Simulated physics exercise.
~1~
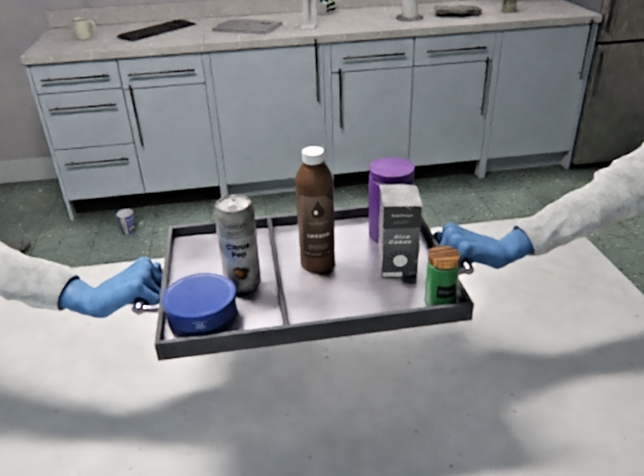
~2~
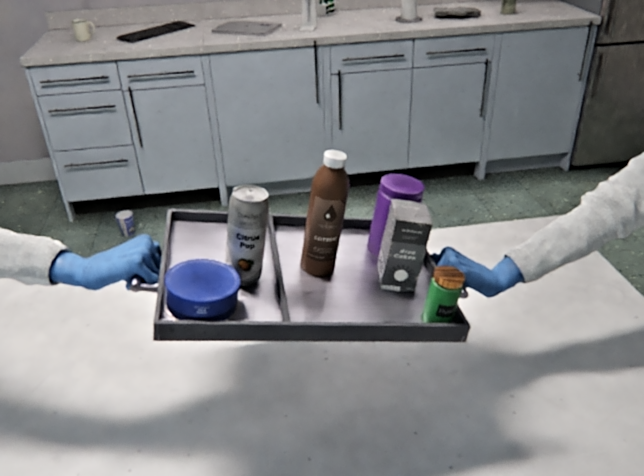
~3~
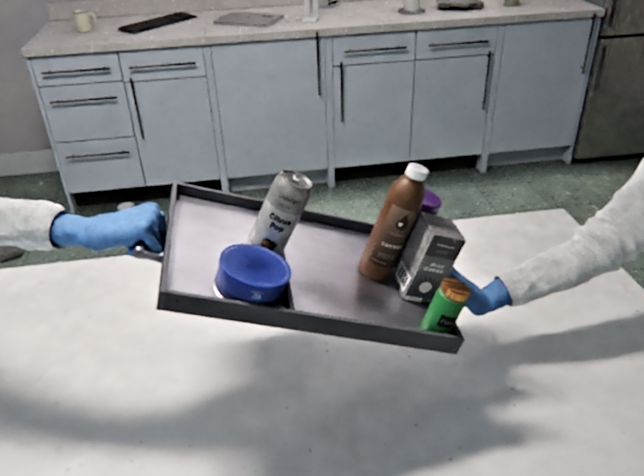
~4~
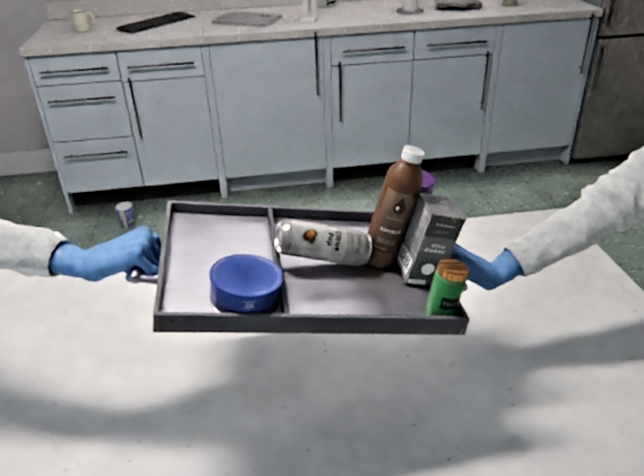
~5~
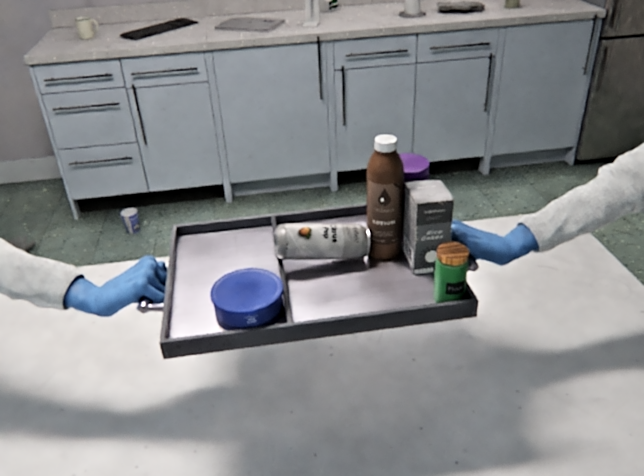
The footage shows two gloved hands holding a serving tray of containers, tipping its right side down and levelling it again. The brown bottle and blue tub shift right and the white can topples over the divider, ending on its side while the bottle stands upright.
